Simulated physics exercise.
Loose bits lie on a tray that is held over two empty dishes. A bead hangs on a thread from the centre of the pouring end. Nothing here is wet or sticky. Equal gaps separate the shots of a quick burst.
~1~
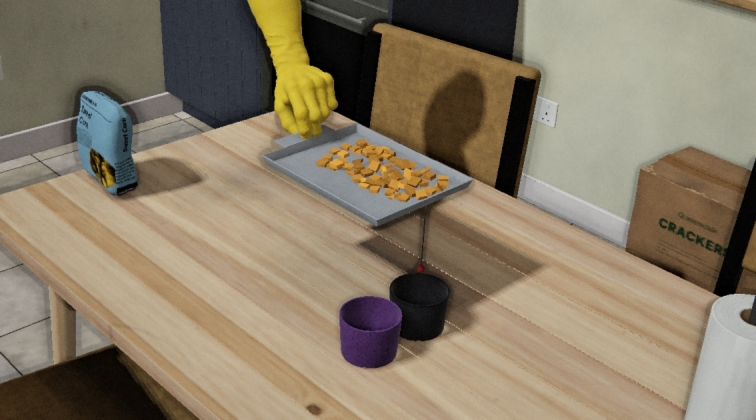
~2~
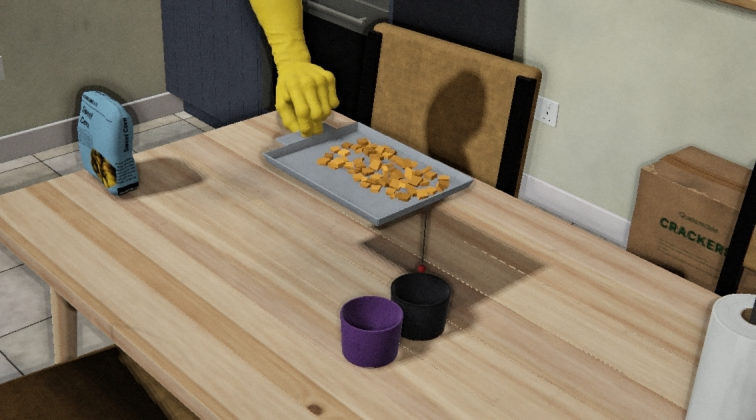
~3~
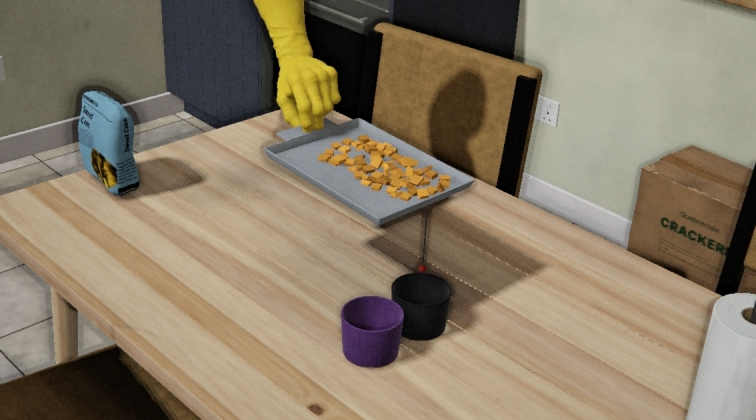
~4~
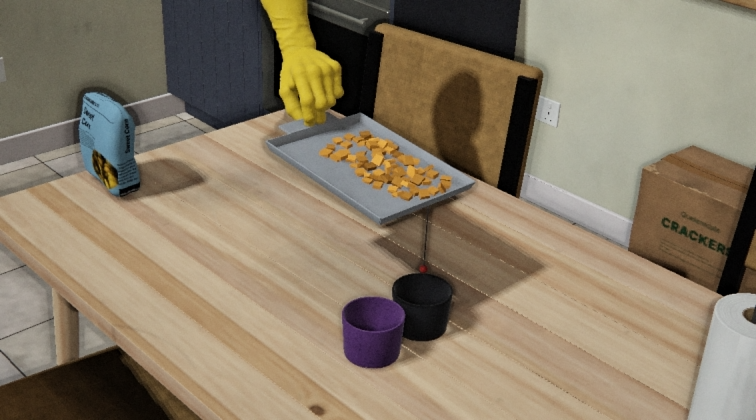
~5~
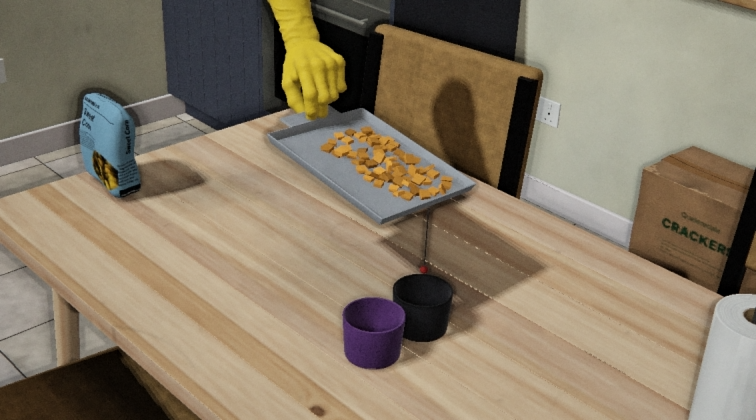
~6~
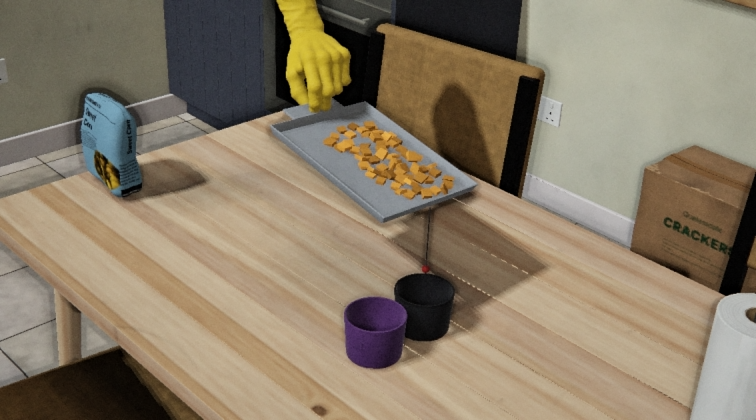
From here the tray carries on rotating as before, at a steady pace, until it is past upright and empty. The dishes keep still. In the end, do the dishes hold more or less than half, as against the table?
I expect the dishes to receive the lesser amount.
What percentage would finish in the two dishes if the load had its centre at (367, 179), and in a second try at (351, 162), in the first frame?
You'd get near 30 percent first and near 20 percent next.
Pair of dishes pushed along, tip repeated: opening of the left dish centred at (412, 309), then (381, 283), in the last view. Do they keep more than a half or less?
So that's a lesser portion the first time round, a lesser portion the second.
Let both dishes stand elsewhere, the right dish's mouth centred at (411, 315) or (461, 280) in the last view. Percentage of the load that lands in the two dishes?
You'd get 0 in a hundred the first time and 50 in a hundred the second.
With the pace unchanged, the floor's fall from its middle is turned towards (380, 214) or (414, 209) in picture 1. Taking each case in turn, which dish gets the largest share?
It would be the left-side one to begin with, and after that the right-side one.
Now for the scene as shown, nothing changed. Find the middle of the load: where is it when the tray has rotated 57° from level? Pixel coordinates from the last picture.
Look about (442, 166) in the last picture.
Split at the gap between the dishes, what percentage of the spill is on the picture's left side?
Share to the left: Near 0 per cent.
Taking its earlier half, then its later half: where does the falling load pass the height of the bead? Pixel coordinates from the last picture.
It goes through near (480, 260) first, then near (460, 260).
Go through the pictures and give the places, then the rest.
The first picture shows corners of the pouring end at (377, 217) and (468, 179), level; middle of the load at (386, 167), small crackers; left dish at (391, 344); right dish at (440, 318); bead on its thread at (421, 269).
The second picture shows corners of the pouring end at (378, 217) and (469, 179), level; middle of the load at (387, 166).
The third picture shows corners of the pouring end at (379, 216) and (470, 179), tipped barely, lowest at the right corner; middle of the load at (388, 164).
The fourth picture shows corners of the pouring end at (381, 216) and (471, 181), tipped a little, lowest at the right corner; middle of the load at (389, 162).
The fifth picture shows corners of the pouring end at (382, 216) and (472, 182), tipped a little, lowest at the right corner; middle of the load at (390, 159).
The sixth picture shows corners of the pouring end at (384, 215) and (473, 183), tipped a little, lowest at the right corner; middle of the load at (393, 156); left dish at (396, 344); right dish at (445, 318).
Soon, tray tipped steeply; nearly all on the tray; a stray few in the air.
A while on, tray tipped right over; a small part on the tray; a small part in the right dish; about two thirds outside both; about a quarter in the air.
Towards the end, tray tipped past a quarter turn; a small part in the right dish; nearly all outside both.
Finally, tray tipped past a quarter turn; none in the left dish; a small part in the right dish; nearly all outside both.
